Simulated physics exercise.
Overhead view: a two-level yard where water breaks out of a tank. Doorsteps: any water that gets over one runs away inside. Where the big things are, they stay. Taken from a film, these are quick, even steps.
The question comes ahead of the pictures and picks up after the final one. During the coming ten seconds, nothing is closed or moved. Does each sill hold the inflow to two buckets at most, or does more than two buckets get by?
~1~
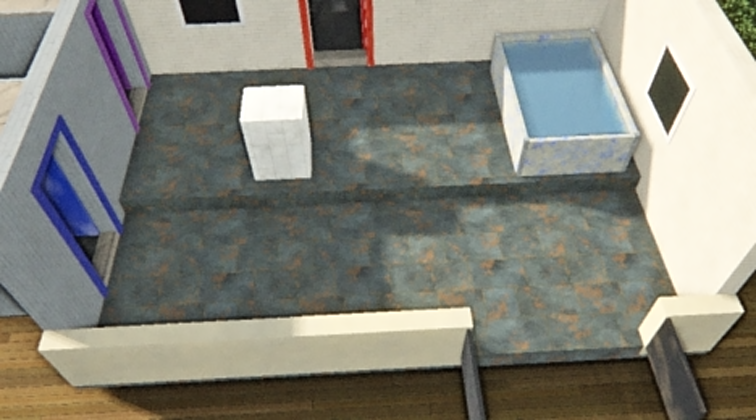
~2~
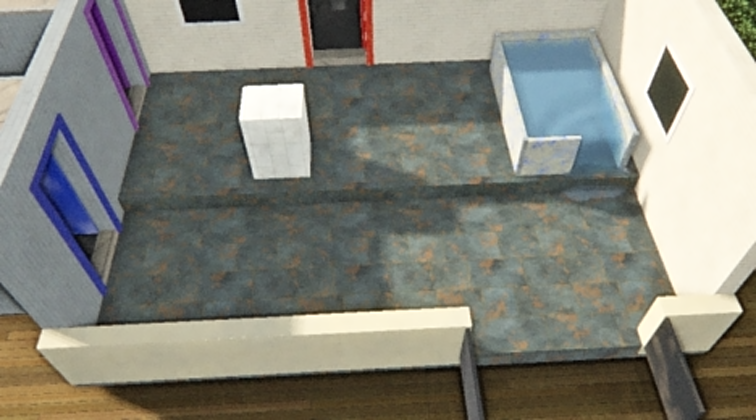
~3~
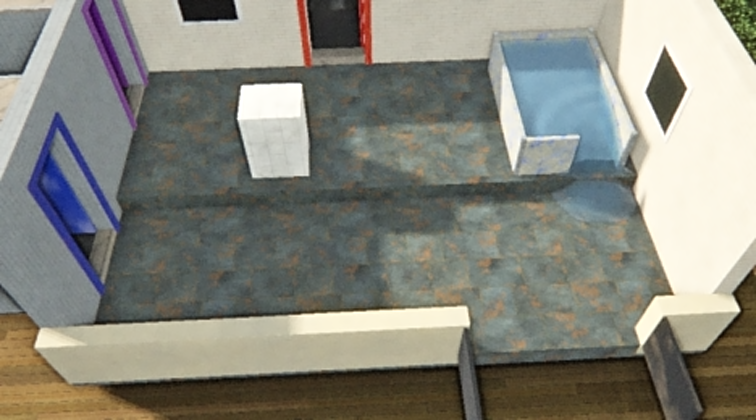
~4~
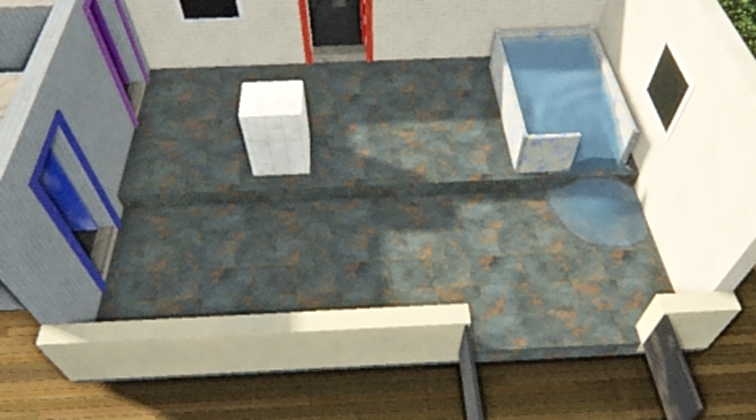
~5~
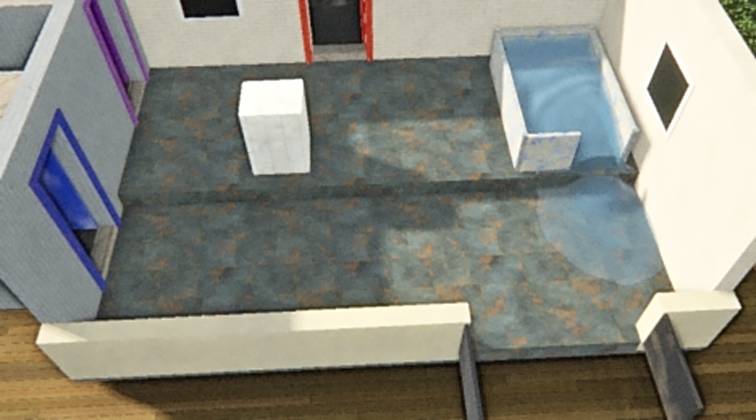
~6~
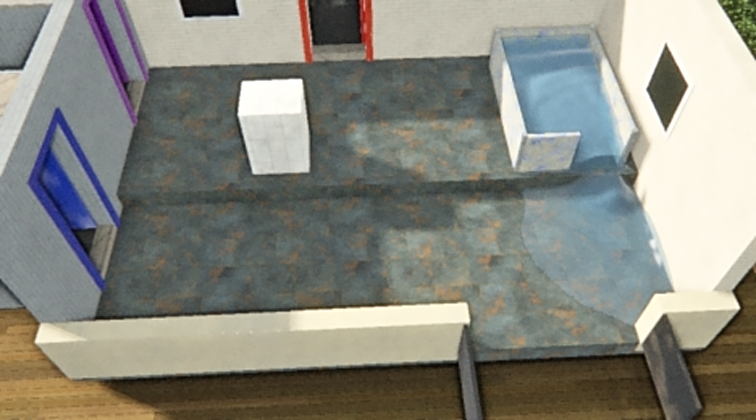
The purple door keeps it to two at most; the blue door keeps it to two at most; the red door keeps it to two at most.
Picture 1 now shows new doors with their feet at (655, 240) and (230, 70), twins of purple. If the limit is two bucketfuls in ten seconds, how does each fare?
Well, the first one overshoots and the other one doesn't reach it.
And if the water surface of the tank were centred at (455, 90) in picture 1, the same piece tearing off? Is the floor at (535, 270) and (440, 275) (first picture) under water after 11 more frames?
In the order asked: Waterlogged, then waterlogged.
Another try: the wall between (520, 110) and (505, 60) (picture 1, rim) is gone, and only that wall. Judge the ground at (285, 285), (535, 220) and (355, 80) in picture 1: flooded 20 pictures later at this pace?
Soaked, untouched, soaked.
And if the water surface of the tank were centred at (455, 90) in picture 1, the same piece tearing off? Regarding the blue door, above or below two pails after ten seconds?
The blue door stays under.
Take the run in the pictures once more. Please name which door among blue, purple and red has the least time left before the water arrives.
I'd say the blue-painted one.
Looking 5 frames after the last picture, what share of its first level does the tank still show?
I'd say some 74 %.
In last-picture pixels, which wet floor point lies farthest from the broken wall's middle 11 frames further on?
By then the tip should be at about (439, 333).
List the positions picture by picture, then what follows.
The first picture shows the water tank at (561, 86) is whole and still.
In the second picture, the front is at (624, 175), out from the gap at (597, 159).
In the third picture, water pours out at (595, 160) and has run to (623, 216).
In the fourth picture, water pours out at (596, 158) and has run to (621, 242).
In the fifth picture, water pours out at (597, 157) and has run to (634, 278).
In the sixth picture, water pours out at (596, 157) and has run to a hidden place.
A moment on, water covers 15 % of the floor; the purple door not reached, the blue door not reached, the red door not reached.
Next, water covers 15 % of the floor; the purple door not reached, the blue door not reached, the red door not reached.
Then, water covers 15 % of the floor; the purple door not reached, the blue door not reached, the red door not reached.
Later, water covers 20 % of the floor; the purple door not reached, the blue door not reached, the red door not reached.
In the end, water covers 20 % of the floor; the purple door not reached, the blue door wet at the sill, nothing in, the red door not reached.
